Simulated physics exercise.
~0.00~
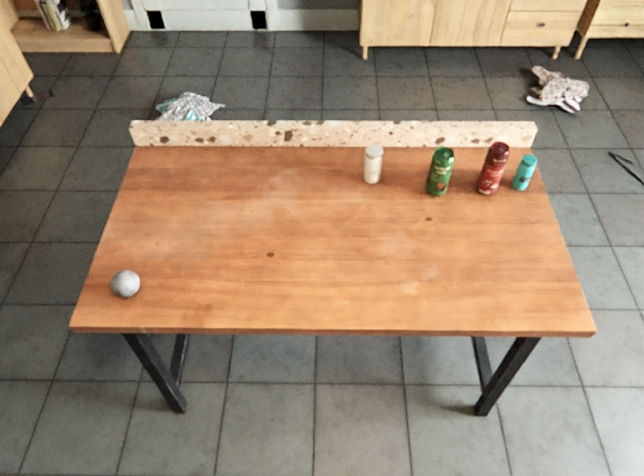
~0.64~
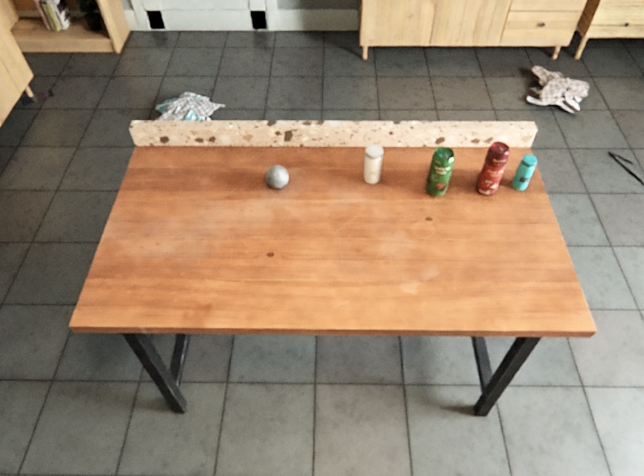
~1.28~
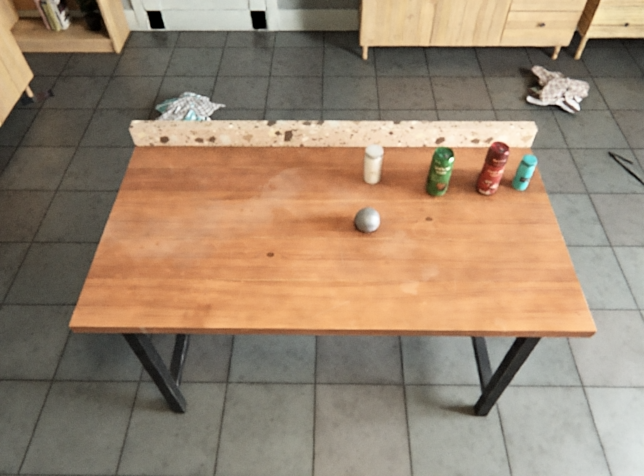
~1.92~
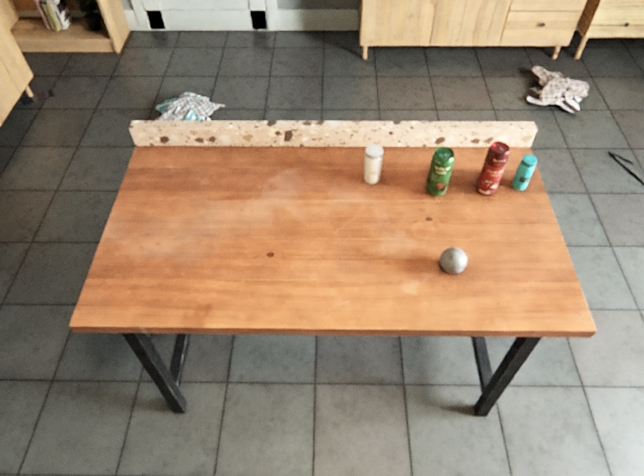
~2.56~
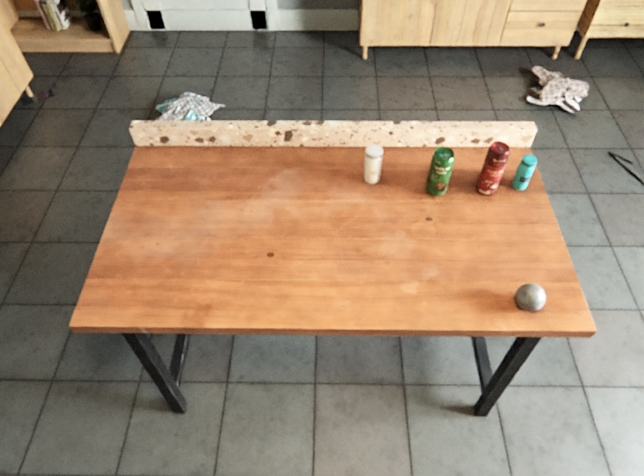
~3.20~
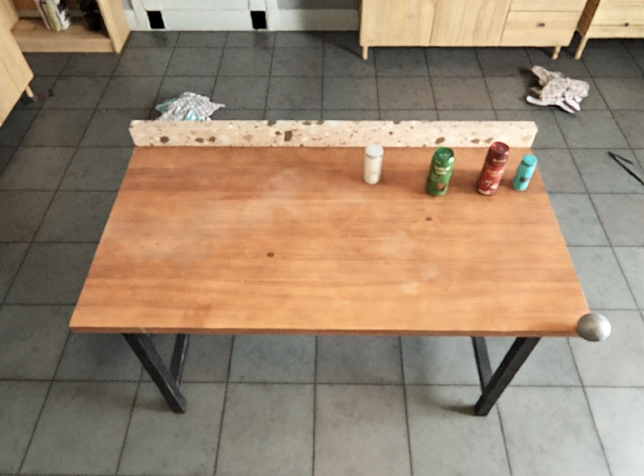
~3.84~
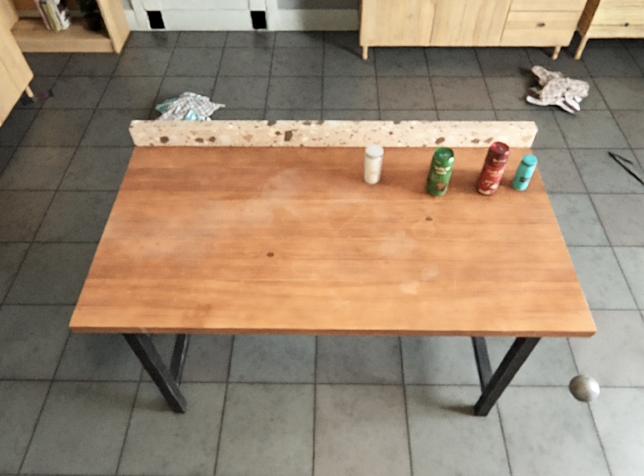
A wooden table with black legs stands on a grey tiled floor, seen from above and in front, with cabinets behind it. A speckled pale rail runs along the far edge, and near its right half stand a white shaker, a green can, a red can and a turquoise shaker. A grey ball at the near left moves up and right toward the rail, then heads back down and right, passing in front of the standing things. It crosses the near right corner, leaves the tabletop and drops beside the table, while all four containers remain upright in place.
